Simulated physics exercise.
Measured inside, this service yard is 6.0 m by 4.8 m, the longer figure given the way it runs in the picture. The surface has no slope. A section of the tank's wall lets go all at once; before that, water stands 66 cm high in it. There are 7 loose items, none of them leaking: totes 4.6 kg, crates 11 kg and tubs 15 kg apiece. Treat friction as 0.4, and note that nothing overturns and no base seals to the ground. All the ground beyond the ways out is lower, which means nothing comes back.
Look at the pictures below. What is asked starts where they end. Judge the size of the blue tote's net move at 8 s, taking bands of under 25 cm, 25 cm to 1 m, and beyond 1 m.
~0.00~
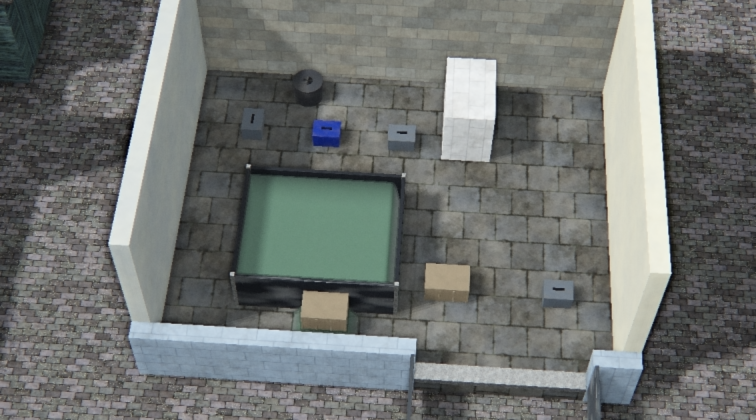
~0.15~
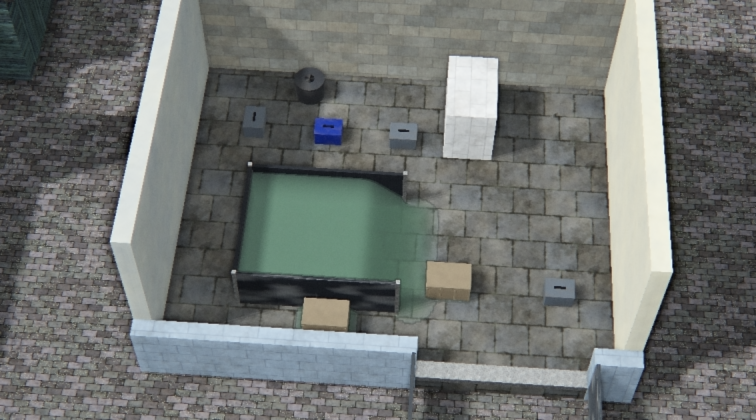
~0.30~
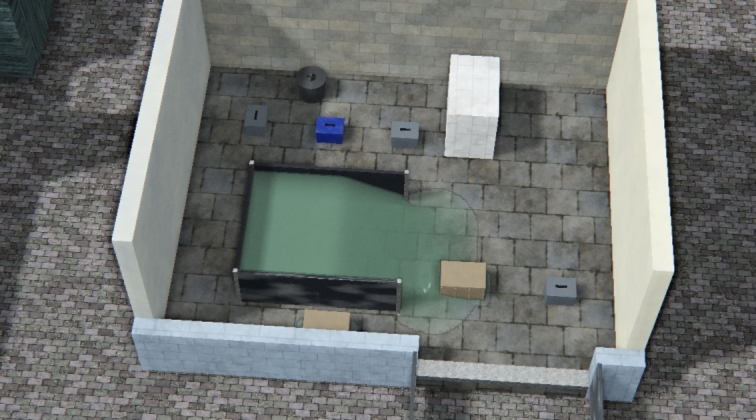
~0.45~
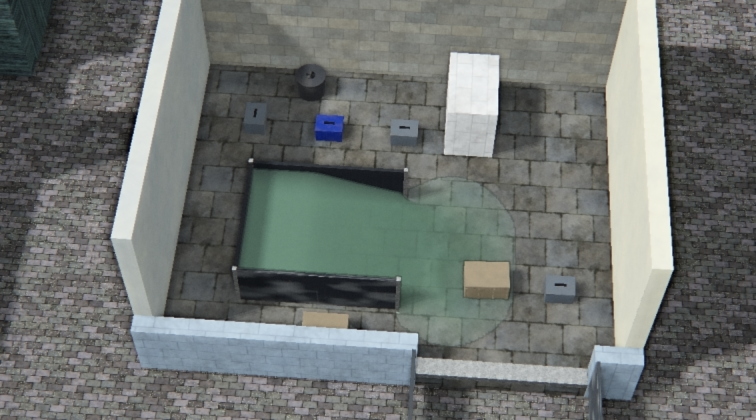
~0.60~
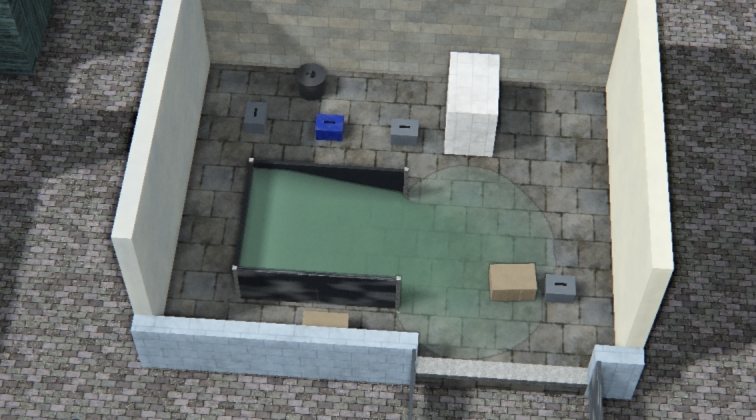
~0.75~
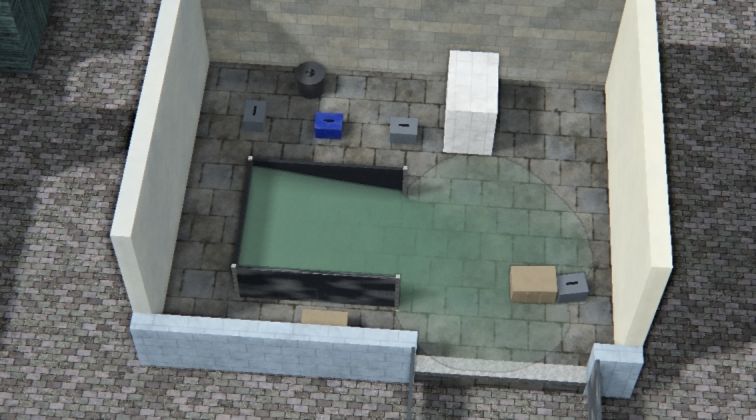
Result: A little way off.
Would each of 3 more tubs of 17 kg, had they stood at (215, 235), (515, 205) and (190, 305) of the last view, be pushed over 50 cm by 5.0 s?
Listed order gives within the limit, above the limit, within the limit.
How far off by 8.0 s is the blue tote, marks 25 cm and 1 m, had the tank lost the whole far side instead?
Result: Blue tote displaced far.
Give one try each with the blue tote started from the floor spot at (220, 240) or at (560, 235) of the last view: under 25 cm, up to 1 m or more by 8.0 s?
Try one: It shifts somewhat. Try two: It is washed away.
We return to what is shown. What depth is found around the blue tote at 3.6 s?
About 0 cm.
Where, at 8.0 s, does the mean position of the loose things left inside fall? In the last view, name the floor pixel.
Centre of the remaining things: Roughly (295, 188).
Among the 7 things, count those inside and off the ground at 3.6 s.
The number is 0.
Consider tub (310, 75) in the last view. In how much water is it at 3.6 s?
Depth: Near 0 cm.
After 1.6 s the blue tote is near (329, 121), 0.0 m from its start, aground; 0 of 7 are out; 2 afloat.
After 3.6 s the blue tote is near (329, 121), 0.0 m from its start, aground; 2 of 7 are out; 0 afloat.
After 5.6 s the blue tote is near (316, 130), 0.3 m from its start, aground; 2 of 7 are out; 1 afloat.
After 8.0 s the blue tote is near (295, 141), 0.6 m from its start, aground; 2 of 7 are out; 2 afloat.
